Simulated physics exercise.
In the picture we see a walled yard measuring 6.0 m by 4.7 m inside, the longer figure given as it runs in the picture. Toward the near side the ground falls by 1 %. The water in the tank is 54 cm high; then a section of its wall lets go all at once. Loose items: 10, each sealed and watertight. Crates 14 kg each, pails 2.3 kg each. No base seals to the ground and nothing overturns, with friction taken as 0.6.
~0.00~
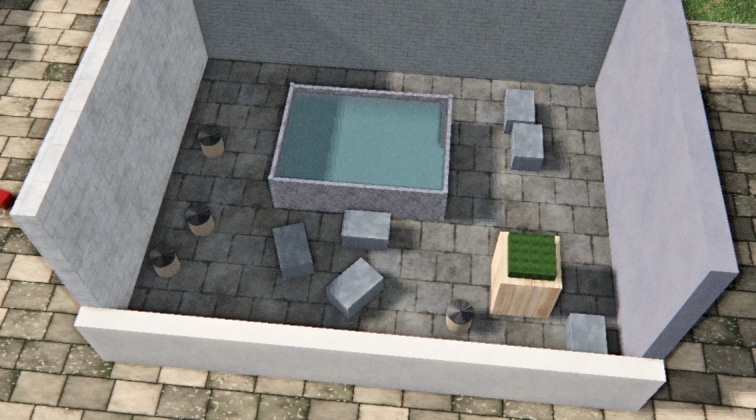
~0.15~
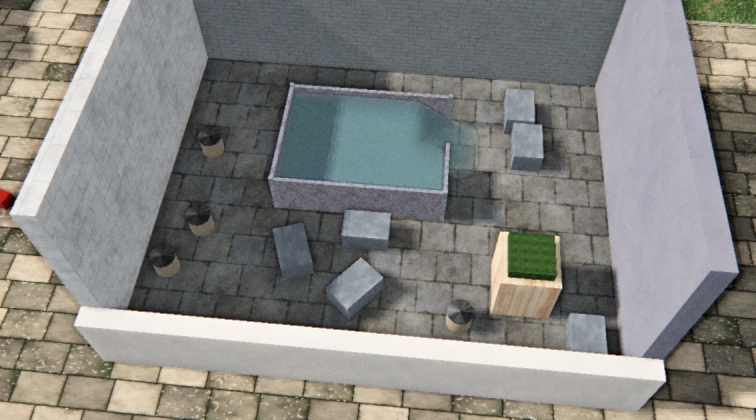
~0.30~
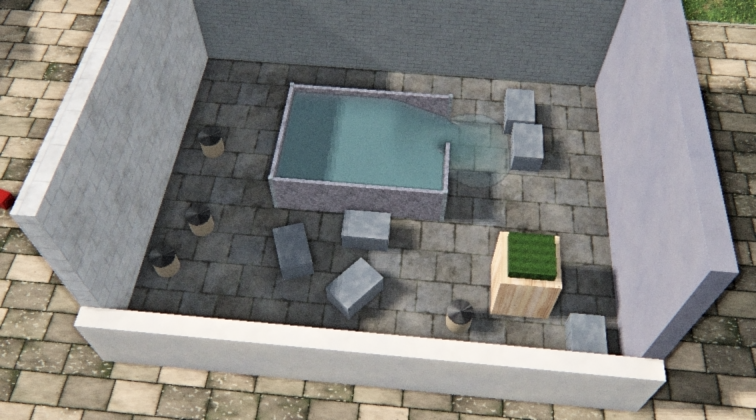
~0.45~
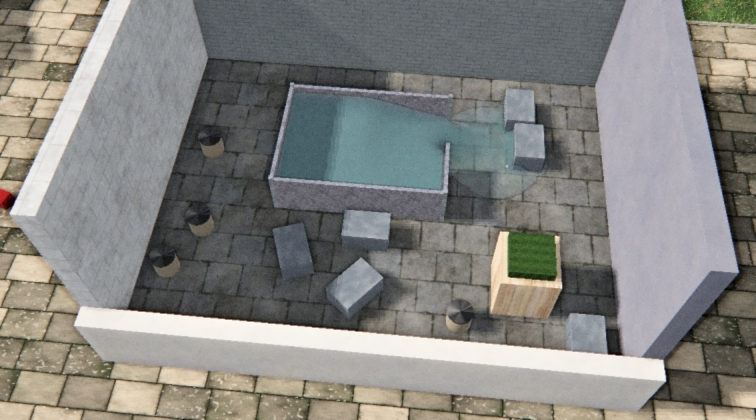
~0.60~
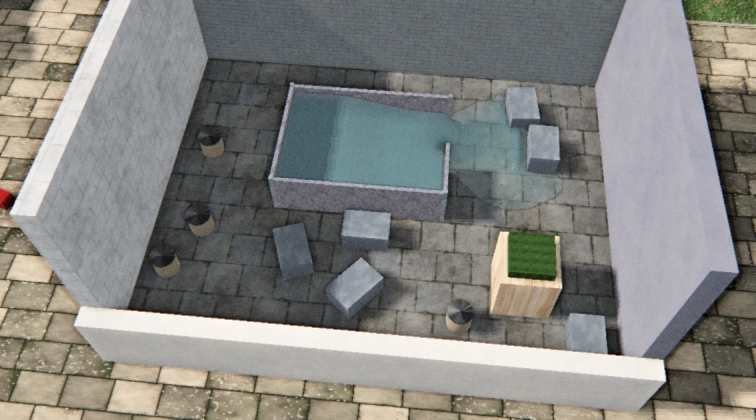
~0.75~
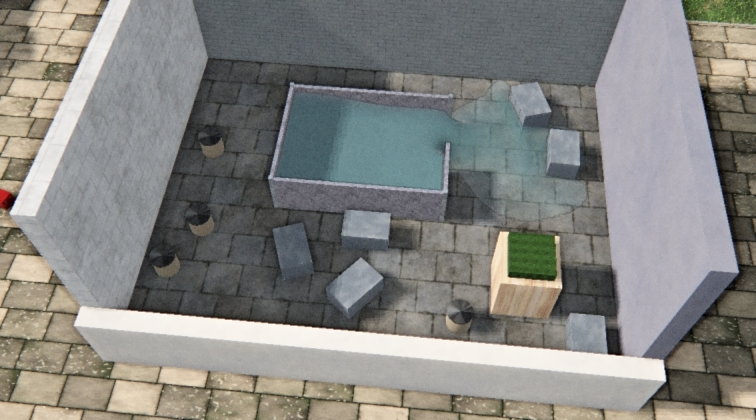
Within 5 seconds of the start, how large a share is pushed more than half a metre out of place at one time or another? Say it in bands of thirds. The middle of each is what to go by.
I would put it between one and two thirds.
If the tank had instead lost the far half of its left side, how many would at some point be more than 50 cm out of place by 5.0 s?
You'd get 4 in that case.
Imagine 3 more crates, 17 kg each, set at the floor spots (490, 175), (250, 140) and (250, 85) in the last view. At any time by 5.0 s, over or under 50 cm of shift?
In the order asked: Above the mark; below the mark; below the mark.
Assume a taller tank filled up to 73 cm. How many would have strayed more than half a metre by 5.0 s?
Count: 5.
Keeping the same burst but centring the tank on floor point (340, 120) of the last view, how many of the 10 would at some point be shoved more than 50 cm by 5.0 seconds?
Count: 3.
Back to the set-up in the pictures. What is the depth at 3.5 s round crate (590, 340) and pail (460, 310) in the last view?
About 11 and 2 cm.
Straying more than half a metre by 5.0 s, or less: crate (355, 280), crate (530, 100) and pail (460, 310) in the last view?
Listed in sequence: Lower; higher; higher for the last.
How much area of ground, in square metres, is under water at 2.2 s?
About 11.0 m2 is covered.
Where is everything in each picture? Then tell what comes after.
In the first picture, a crate at (528, 140) rests on the ground; a crate at (521, 105), on the bottom; water covers 3.6 m2; 0 of 10 have shifted.
In the second picture, a crate at (528, 140) rests on the ground; a crate at (521, 105), on the bottom; 4.0 m2 under water; 0 of 10 have shifted.
In the third picture, a crate at (528, 140) rests on the ground; a crate at (521, 105) rests on the ground; water covers 4.6 m2; 0 of 10 have shifted.
In the fourth picture, a crate at (530, 140), on the bottom; a crate at (521, 105), on the bottom; 5.2 m2 under water; 0 of 10 have shifted.
In the fifth picture, a crate at (545, 142) rests on the ground, 22 cm from its start; a crate at (524, 103), on the bottom, 5 cm from its start; 5.8 m2 under water; 2 of 10 have shifted.
In the sixth picture, a crate at (565, 147), on the bottom, 51 cm from its start; a crate at (531, 99), on the bottom, 19 cm from its start; 6.8 m2 under water; 2 of 10 have shifted.
After 1.1 s 2 of 10 are over 50 cm from their spots; 0 afloat.
After 2.2 s 2 of 10 are over 50 cm from their spots; 2 afloat.
After 3.5 s 3 of 10 are over 50 cm from their spots; 3 afloat.
After 5.0 s 4 of 10 are over 50 cm from their spots, and 4 have been at some point; 3 afloat.
